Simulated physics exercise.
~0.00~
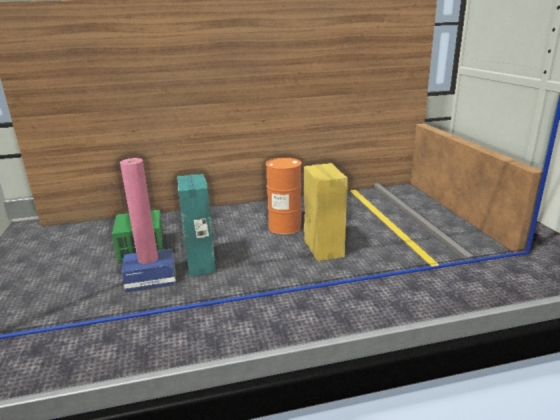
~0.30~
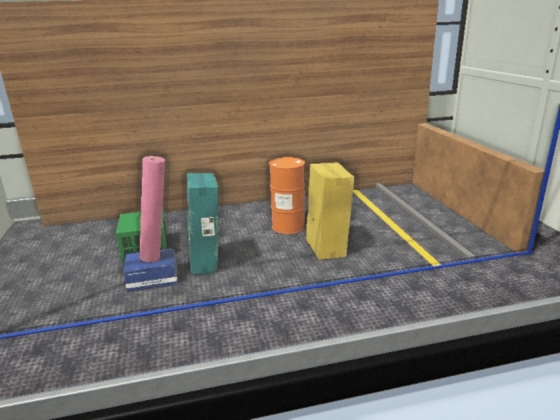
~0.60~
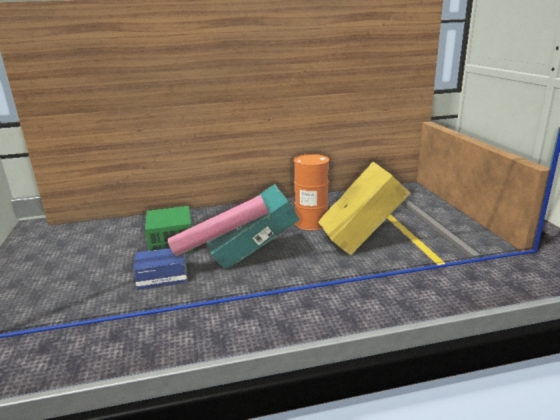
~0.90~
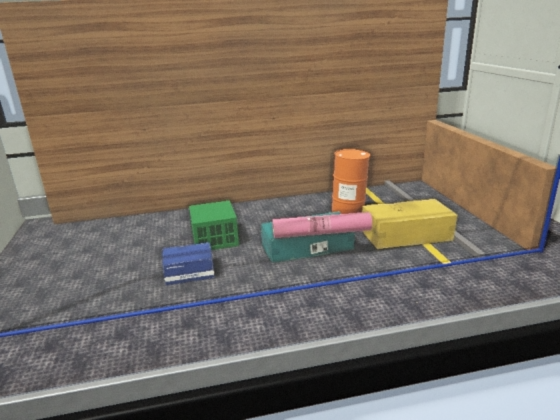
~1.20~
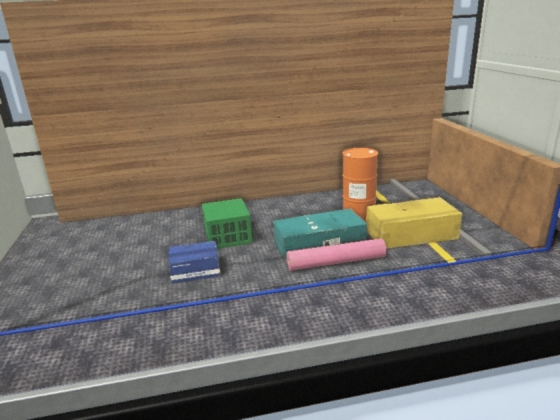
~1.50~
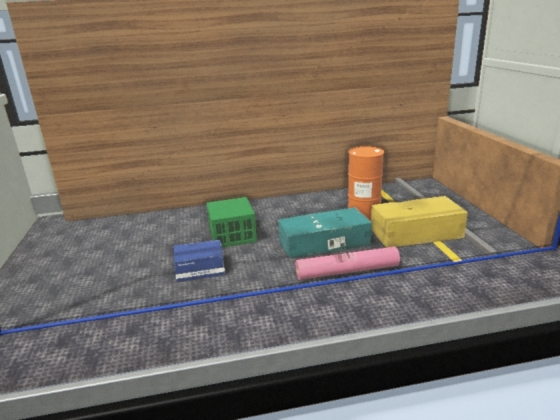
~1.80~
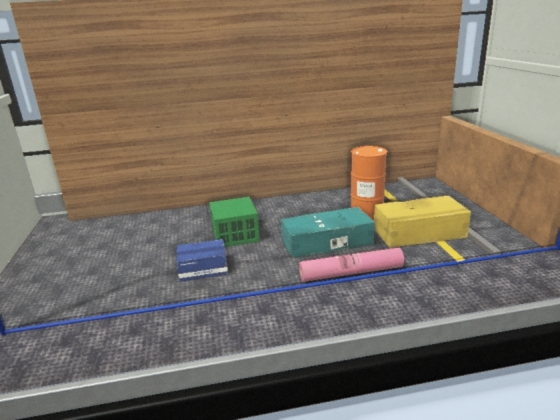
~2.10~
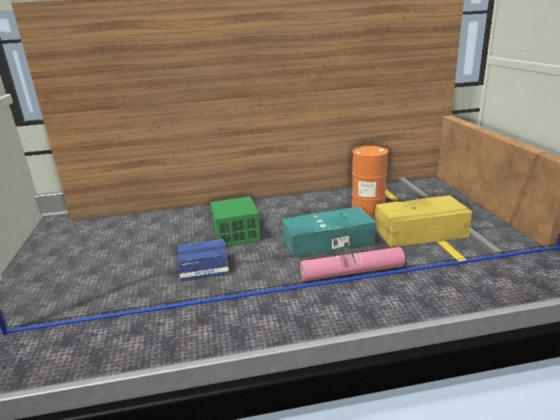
To begin with, a pink roll, a teal box and a yellow box stand upright on a grey floor before a wood-panelled wall, with a green crate, a blue carton and an orange drum. The roll leans right, then topples onto the teal box as both tall boxes tip rightward. The boxes land on their sides, the roll lying on the teal one, while the crate and carton shift slightly right. The roll then drops off toward the near side. Everything settles, the drum still upright and the yellow box's middle short of the yellow line.
